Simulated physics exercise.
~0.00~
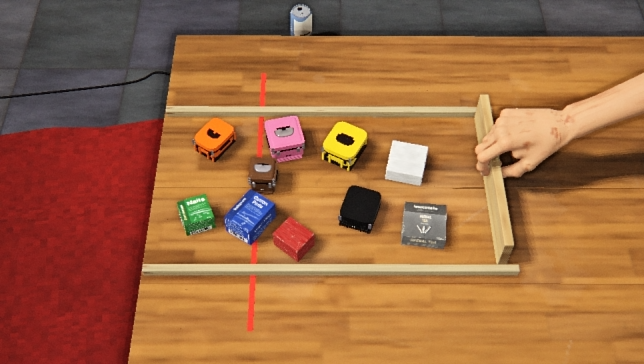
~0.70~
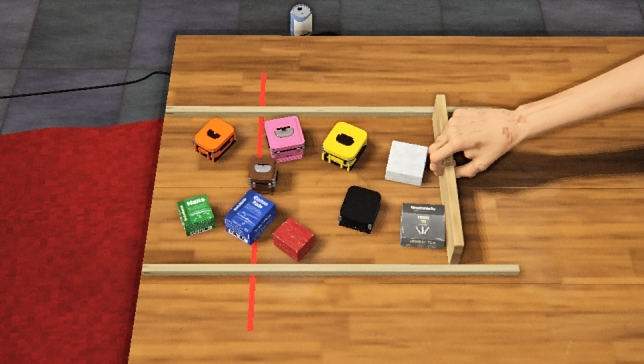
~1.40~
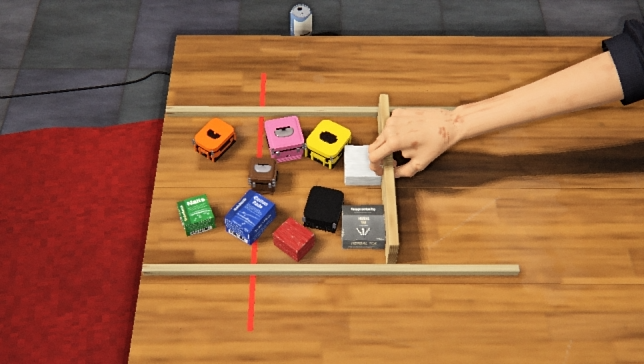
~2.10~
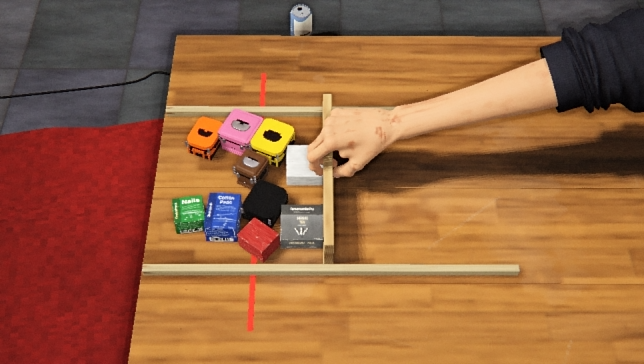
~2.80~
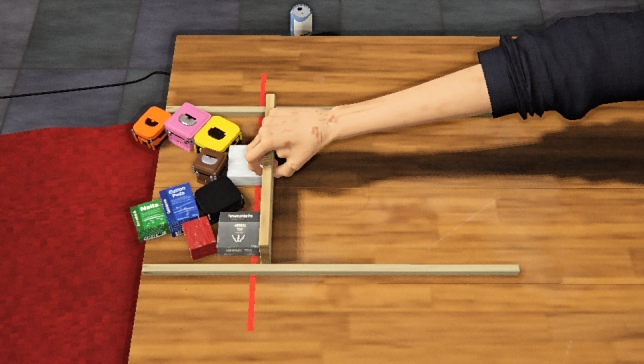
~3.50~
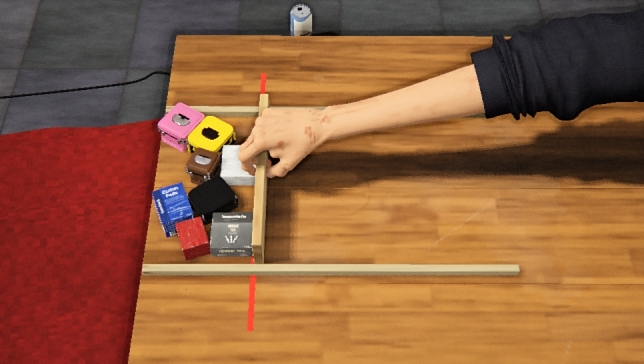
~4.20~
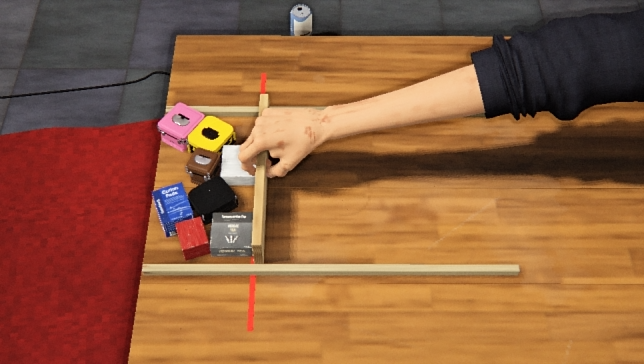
At first, a hand holds an upright board at the right end of two wooden rails on a table, with ten small boxes and cases scattered between them. The hand slides the board left, and it meets the white block and grey box and pushes them along. The yellow case and black box move too, and soon the whole group bunches together toward the table's left edge. As the board nears the red tape line, the orange case and green box reach the edge, then drop out of view. The board stops at the tape, with the other eight still on the table.
